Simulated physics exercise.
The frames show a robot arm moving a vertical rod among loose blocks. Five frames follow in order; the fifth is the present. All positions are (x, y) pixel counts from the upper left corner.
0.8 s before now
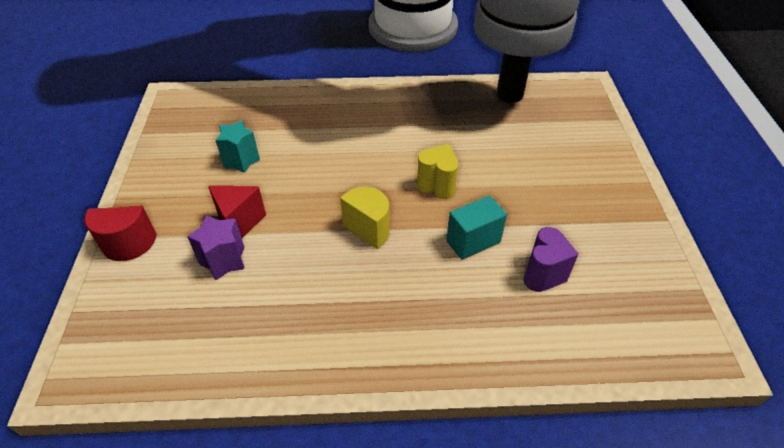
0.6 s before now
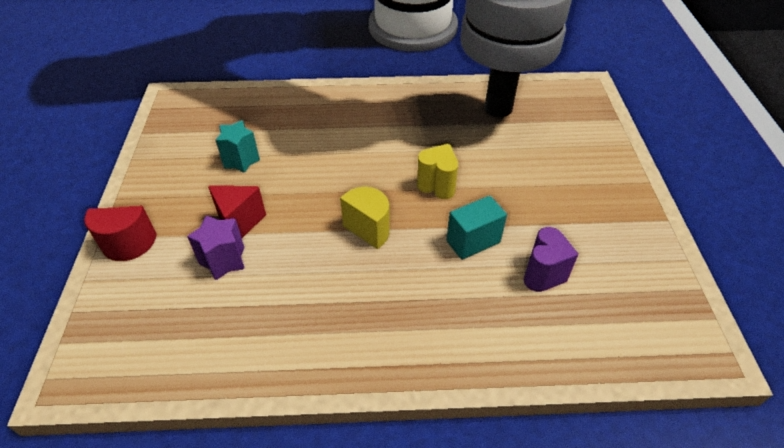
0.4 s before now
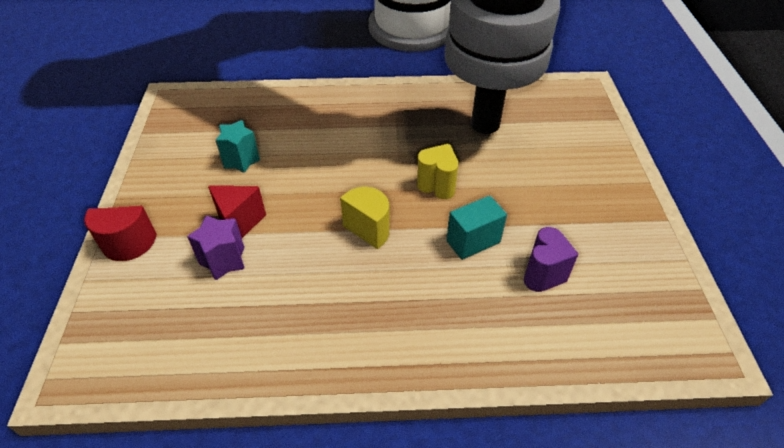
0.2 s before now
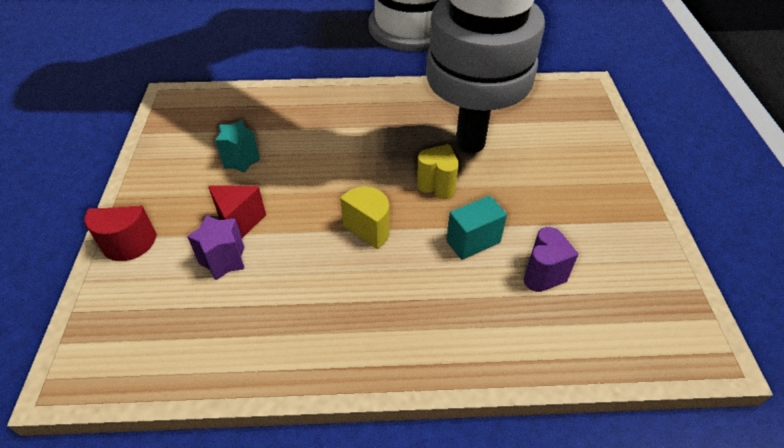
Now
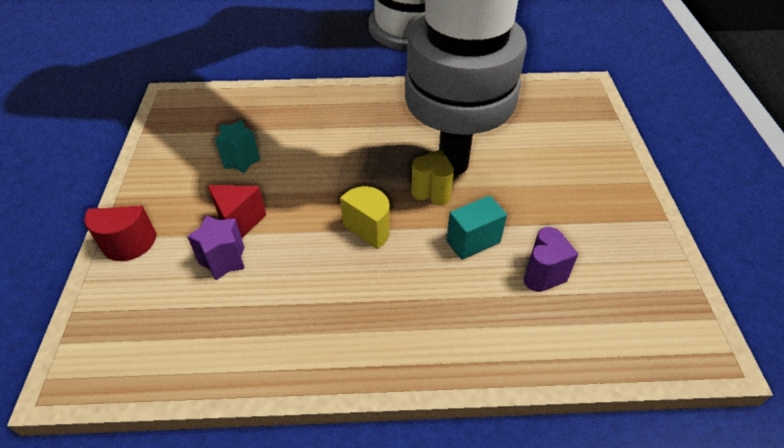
Robot arm lowering a black rod toward the viewer and left across a wooden board, nudging a yellow heart-shaped block slightly.
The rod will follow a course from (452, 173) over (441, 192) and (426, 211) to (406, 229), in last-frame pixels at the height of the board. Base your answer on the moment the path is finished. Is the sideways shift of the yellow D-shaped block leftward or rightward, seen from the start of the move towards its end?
It moves over to the right.
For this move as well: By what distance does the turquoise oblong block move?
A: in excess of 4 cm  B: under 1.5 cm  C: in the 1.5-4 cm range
My pick is B.
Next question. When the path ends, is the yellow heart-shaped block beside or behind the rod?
Answer: No.
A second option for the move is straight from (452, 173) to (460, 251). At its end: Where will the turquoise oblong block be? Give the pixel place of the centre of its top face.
The centre of its top will be at (496, 238).
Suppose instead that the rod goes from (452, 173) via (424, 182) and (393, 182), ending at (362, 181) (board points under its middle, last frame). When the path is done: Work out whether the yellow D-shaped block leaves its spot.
Stays where it is.
On the path given first. Halfway along, rod (435, 194); yellow heart-shaped block (410, 187).
At the end, rod (407, 221); yellow D-shaped block (335, 214), turned 55° clockwise; yellow heart-shaped block (378, 215); turquoise oblong block unmoved.
